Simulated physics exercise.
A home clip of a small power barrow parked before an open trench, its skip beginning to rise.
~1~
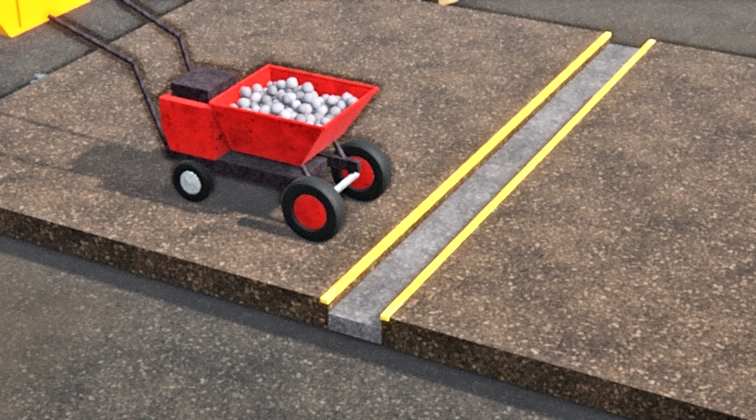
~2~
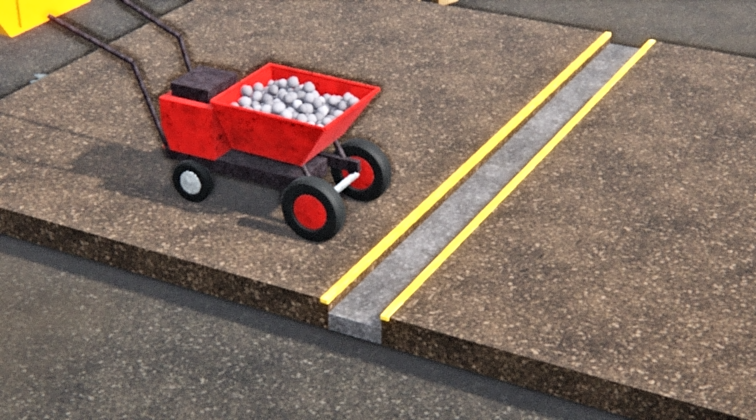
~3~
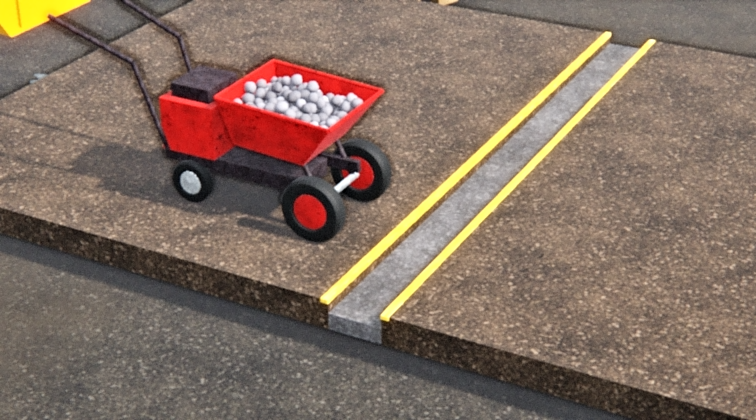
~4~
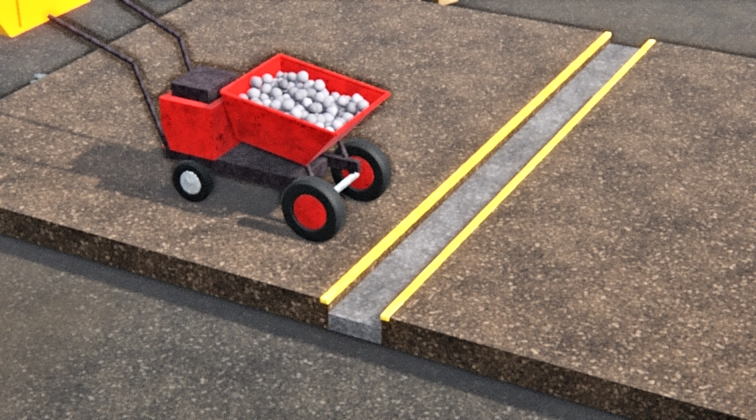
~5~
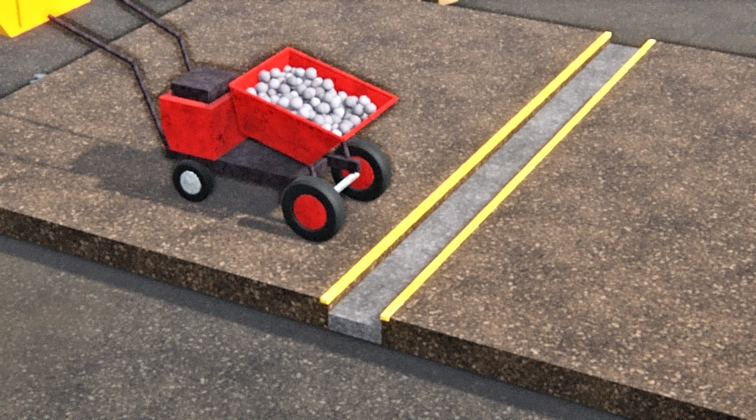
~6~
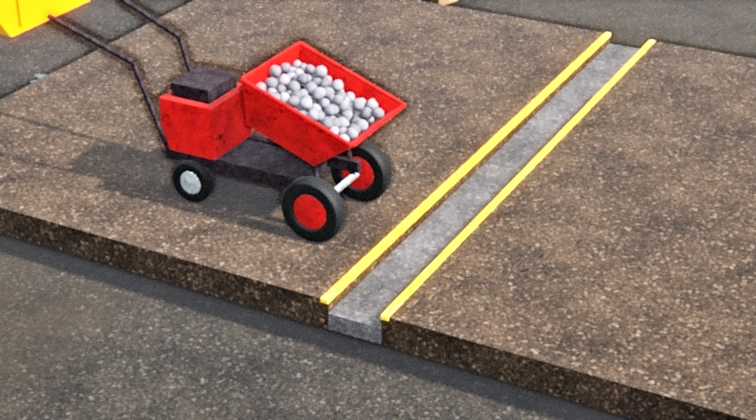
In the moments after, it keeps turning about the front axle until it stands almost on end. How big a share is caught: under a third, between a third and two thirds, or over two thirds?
Between the edges lies from one third to two thirds of the load.
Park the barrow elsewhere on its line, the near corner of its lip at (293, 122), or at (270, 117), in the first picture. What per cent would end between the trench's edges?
The first gives 70 %, the second 60 %.
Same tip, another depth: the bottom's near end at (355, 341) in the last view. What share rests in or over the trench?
Roughly 60 in a hundred.
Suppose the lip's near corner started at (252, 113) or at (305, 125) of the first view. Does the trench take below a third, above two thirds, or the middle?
At the first place one to two thirds, at the second more than two thirds.
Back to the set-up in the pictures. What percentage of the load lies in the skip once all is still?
Close to 0 per cent.
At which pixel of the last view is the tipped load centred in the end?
Around (446, 240).
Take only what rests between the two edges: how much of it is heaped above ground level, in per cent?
It comes to 40 per cent or so.
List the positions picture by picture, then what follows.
In the first frame, lip of the skip at (323, 129), level; top of the load at (290, 99), round cobbles; first edge of the trench at (352, 273); far edge at (411, 289), the trench over half as wide as the skip, and shallow for its width.
In the second frame, lip of the skip at (324, 129), level; top of the load at (291, 99).
In the third frame, lip of the skip at (329, 131), tipped barely; top of the load at (287, 96).
In the fourth frame, lip of the skip at (335, 134), tipped a little; top of the load at (284, 86).
In the fifth frame, lip of the skip at (343, 139), tipped a little; top of the load at (284, 90).
In the sixth frame, lip of the skip at (352, 146), tipped clearly; top of the load at (290, 89); first edge of the trench at (352, 273); far edge at (411, 289).
Soon, skip tipped steeply; all in the skip.
A while on, skip tipped right over; most in the skip; a small part in or heaped over the trench; a small part beyond it; a small part falling.
Towards the end, skip tipped right over; about a quarter in the skip; about a third in or heaped over the trench; about half beyond it.
Finally, skip tipped right over; about half in or heaped over the trench; about half beyond it.
